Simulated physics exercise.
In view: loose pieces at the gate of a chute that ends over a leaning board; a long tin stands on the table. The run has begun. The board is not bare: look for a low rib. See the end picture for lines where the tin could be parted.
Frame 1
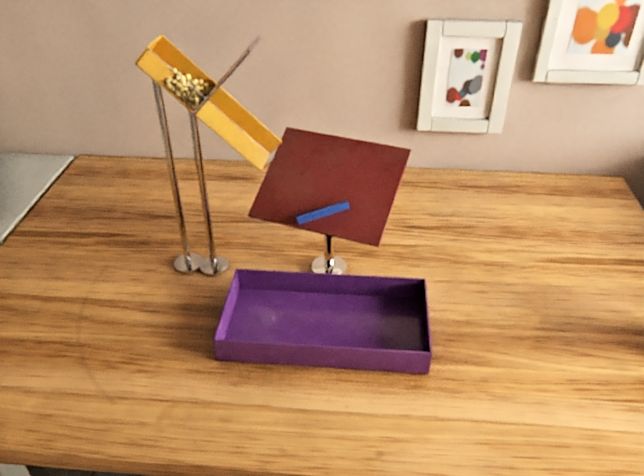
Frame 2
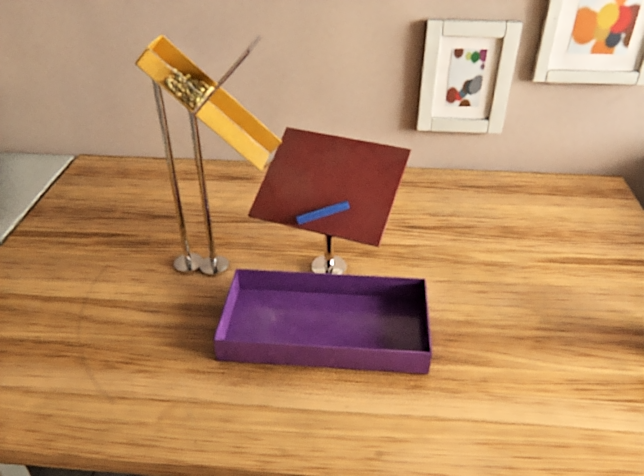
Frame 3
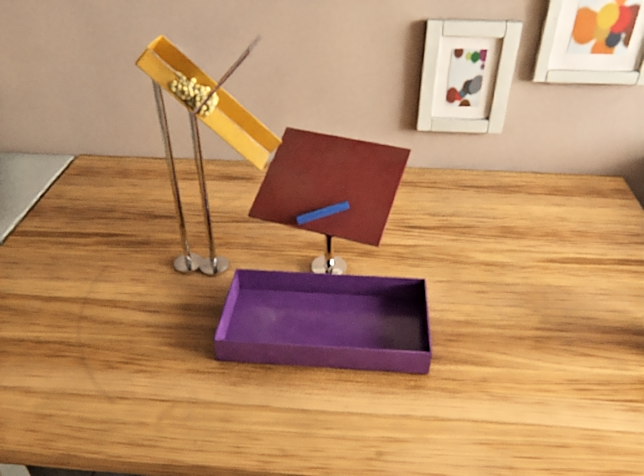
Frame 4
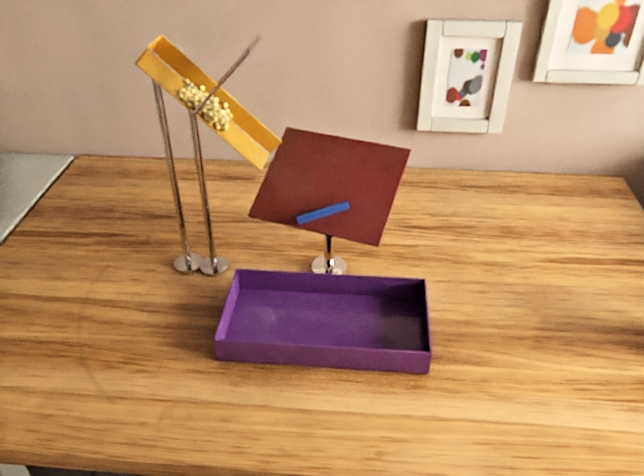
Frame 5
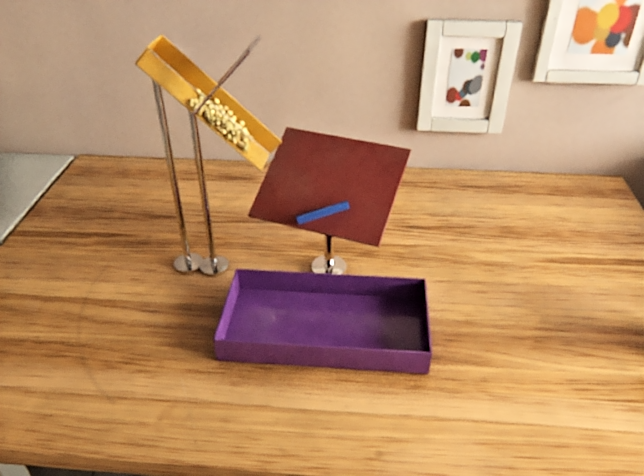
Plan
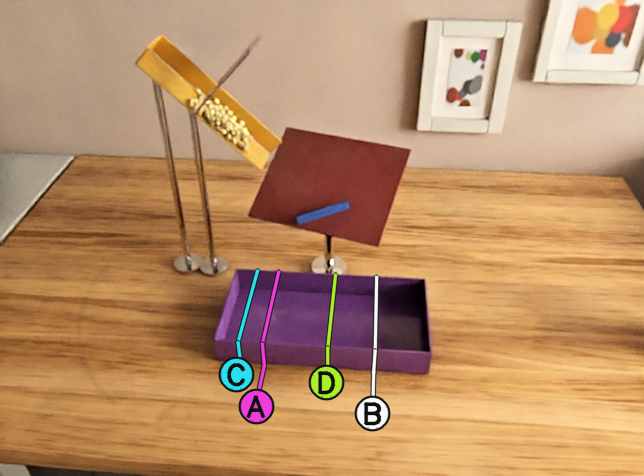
On a wooden table, pale beans sliding down a sloping yellow chute towards a tilted dark red board above an empty purple tray.
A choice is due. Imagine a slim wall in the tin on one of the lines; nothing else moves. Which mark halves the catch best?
The answer is line A.
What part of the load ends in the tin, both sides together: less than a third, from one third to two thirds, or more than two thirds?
More than two thirds.
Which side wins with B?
Left.
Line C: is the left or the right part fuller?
Right.
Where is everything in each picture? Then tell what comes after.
Load behind the gate near (193, 91), soya beans; lip of the chute near (265, 163), sloping fairly steeply, in the first picture.
Middle of the board near (329, 182), tilted fairly steeply; middle of its low edge near (311, 230); of its high edge near (347, 137), in the second picture.
Front corners of the tin near (214, 340) and (431, 353), empty; front of the load near (209, 110), in the third picture.
Middle of the load near (207, 103); its front near (225, 127), close to a third of the way to the lip; rib from (348, 201) to (296, 218), in the fourth picture.
Middle of the load near (224, 118); its front near (246, 146), close to two thirds of the way to the lip, in the fifth picture.
On the marked copy, line A crosses the front rim at (262, 342); line B crosses the front rim at (375, 349); line C crosses the front rim at (238, 341); line D crosses the front rim at (327, 346).
Choosing A, of what is caught, close to half on the left of the divider, close to half on the right.
Choosing B, of what is caught, all but a few on the left of the divider, only a few on the right.
Choosing C, of what is caught, only a few on the left of the divider, all but a few on the right.
Choosing D, of what is caught, all but a few on the left of the divider, a small share on the right.
